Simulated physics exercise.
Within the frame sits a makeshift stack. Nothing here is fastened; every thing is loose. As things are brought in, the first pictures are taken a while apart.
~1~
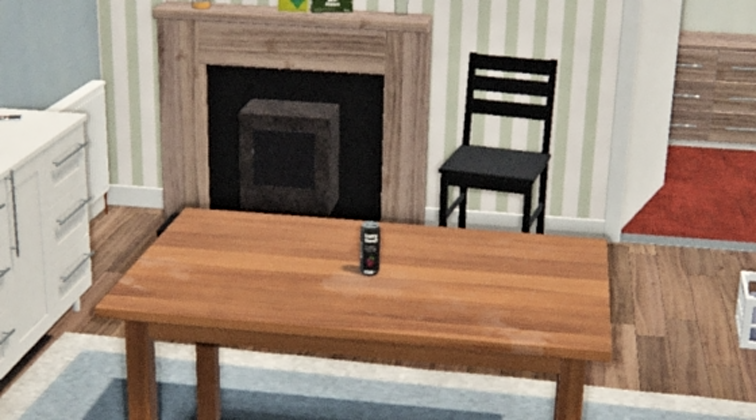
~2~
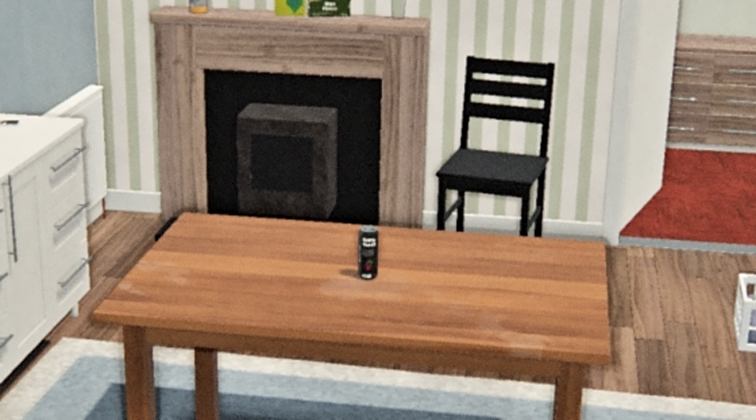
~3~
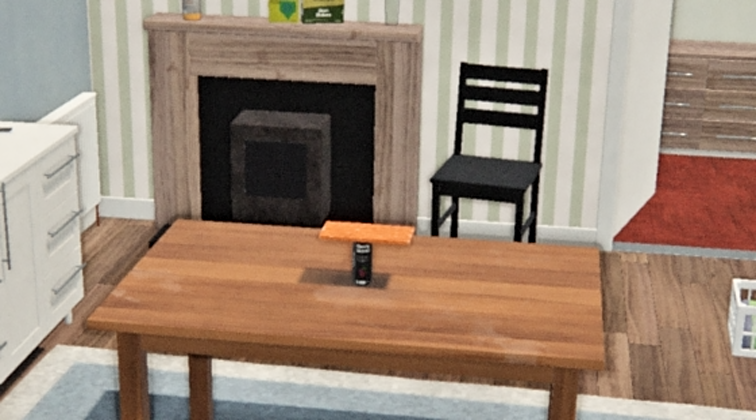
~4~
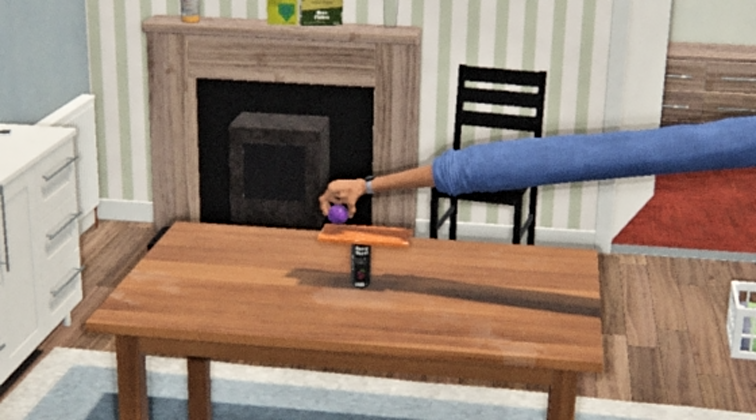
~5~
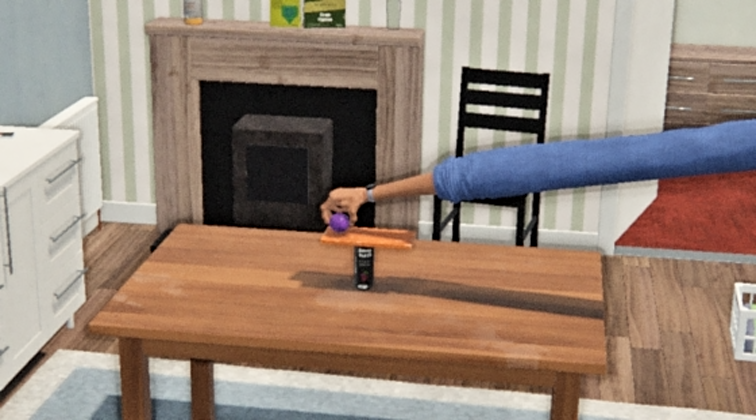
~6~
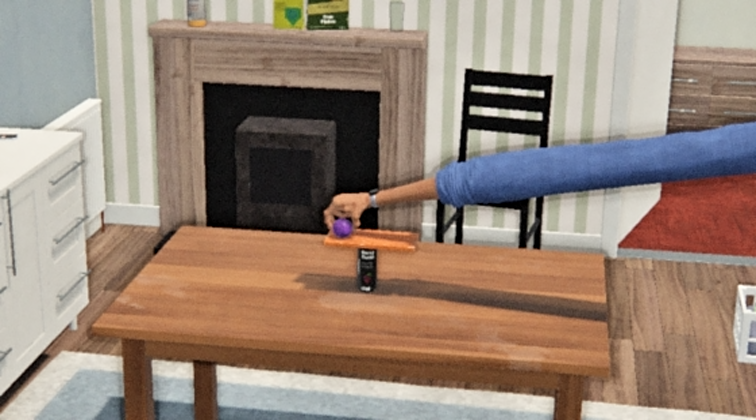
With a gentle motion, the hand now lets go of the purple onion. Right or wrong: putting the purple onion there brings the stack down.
Wrong, the stack stays up.
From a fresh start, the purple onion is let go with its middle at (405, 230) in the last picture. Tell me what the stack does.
Outcome: Collapse.
Then, 0.30 s past the last view, nothing moves.
Then, 0.70 s past the last view, purple onion resting near (342, 228).
Finally, all 3 still in place. Final places as the last picture's camera would see them, purple onion near (342, 228). The stack keeps its balance.
